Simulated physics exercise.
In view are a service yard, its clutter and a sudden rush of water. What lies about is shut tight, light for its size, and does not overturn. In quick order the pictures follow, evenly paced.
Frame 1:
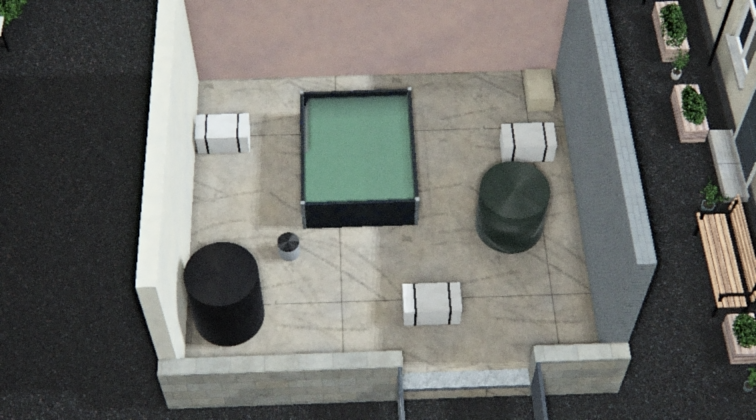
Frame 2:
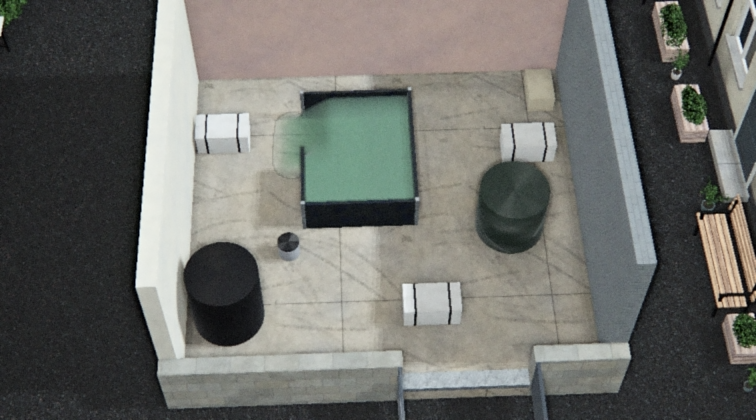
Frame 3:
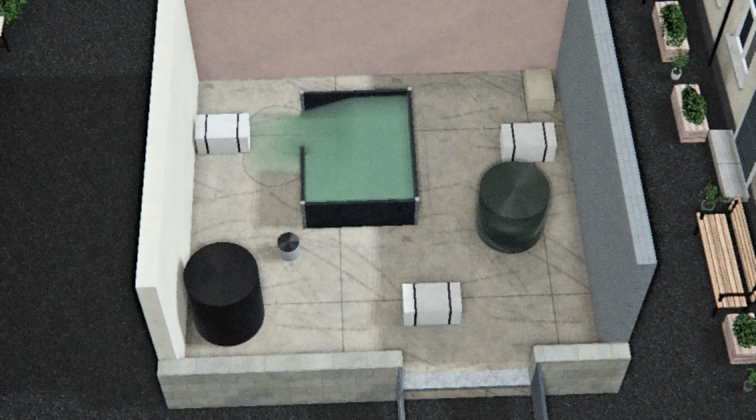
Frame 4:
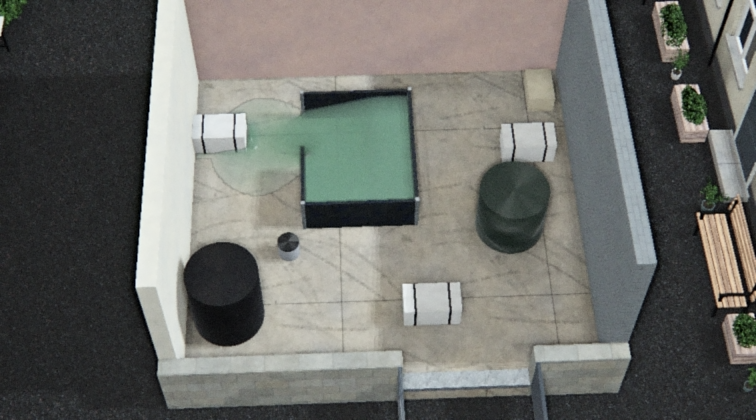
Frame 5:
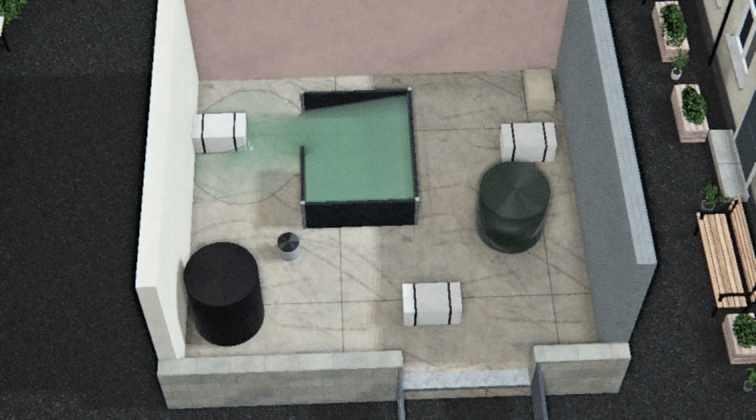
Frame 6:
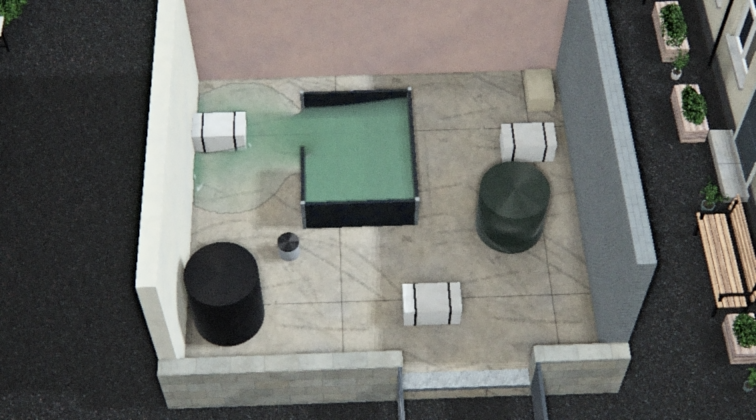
A big tank of green water opened on its left side in a walled yard, and the water rushed out across the floor, nudging a white box slightly before reaching the left wall.
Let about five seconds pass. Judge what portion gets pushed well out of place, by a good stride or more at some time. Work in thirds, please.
The part that gets shoved well aside lies in the middle band.
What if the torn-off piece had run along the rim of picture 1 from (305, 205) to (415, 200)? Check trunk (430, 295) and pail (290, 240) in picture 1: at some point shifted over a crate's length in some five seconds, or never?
Taking them in turn, the first got that far and the second got that far.
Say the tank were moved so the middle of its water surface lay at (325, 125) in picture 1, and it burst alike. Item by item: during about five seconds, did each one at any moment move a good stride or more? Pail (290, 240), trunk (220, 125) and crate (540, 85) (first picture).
The first: Travelled far enough; the second: Travelled far enough; the third: Did not travel far.
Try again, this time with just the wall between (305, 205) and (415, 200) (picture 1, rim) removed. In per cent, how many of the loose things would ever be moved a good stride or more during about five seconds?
My estimate is some 40 per cent of them.
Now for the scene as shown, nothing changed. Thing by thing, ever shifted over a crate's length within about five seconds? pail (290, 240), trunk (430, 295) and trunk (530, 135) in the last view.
Entry one gets that far, entry two never gets that far, entry three never gets that far.
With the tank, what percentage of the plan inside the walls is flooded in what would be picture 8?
25 in a hundred, roughly.
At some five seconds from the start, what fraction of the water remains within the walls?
Something like 100 per cent, give or take.
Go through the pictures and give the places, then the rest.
A trunk at (222, 126) rests on the ground; a pail at (288, 241), on the bottom; 0 of 5 have shifted, in the first picture.
A trunk at (222, 126) rests on the ground; a pail at (288, 241), on the bottom; 0 of 5 have shifted, in the second picture.
A trunk at (222, 126) rests on the ground; a pail at (288, 241) rests on the ground; 0 of 5 have shifted, in the third picture.
A trunk at (219, 126) rests on the ground, close to its start; a pail at (288, 241) rests on the ground; 1 of 5 have shifted, in the fourth picture.
A trunk at (218, 125), on the bottom, close to its start; a pail at (288, 241), on the bottom; 1 of 5 have shifted, in the fifth picture.
A trunk at (218, 124) rests on the ground, close to its start; a pail at (288, 241) rests on the ground; 1 of 5 have shifted, in the sixth picture.
A moment on, 0 of 5 are well off their spots; 1 afloat.
Next, 0 of 5 are well off their spots; 1 afloat.
Later, 1 of 5 are well off their spots; 1 afloat.
In the end, 2 of 5 are well off their spots, and 2 have been at some point; 0 afloat.
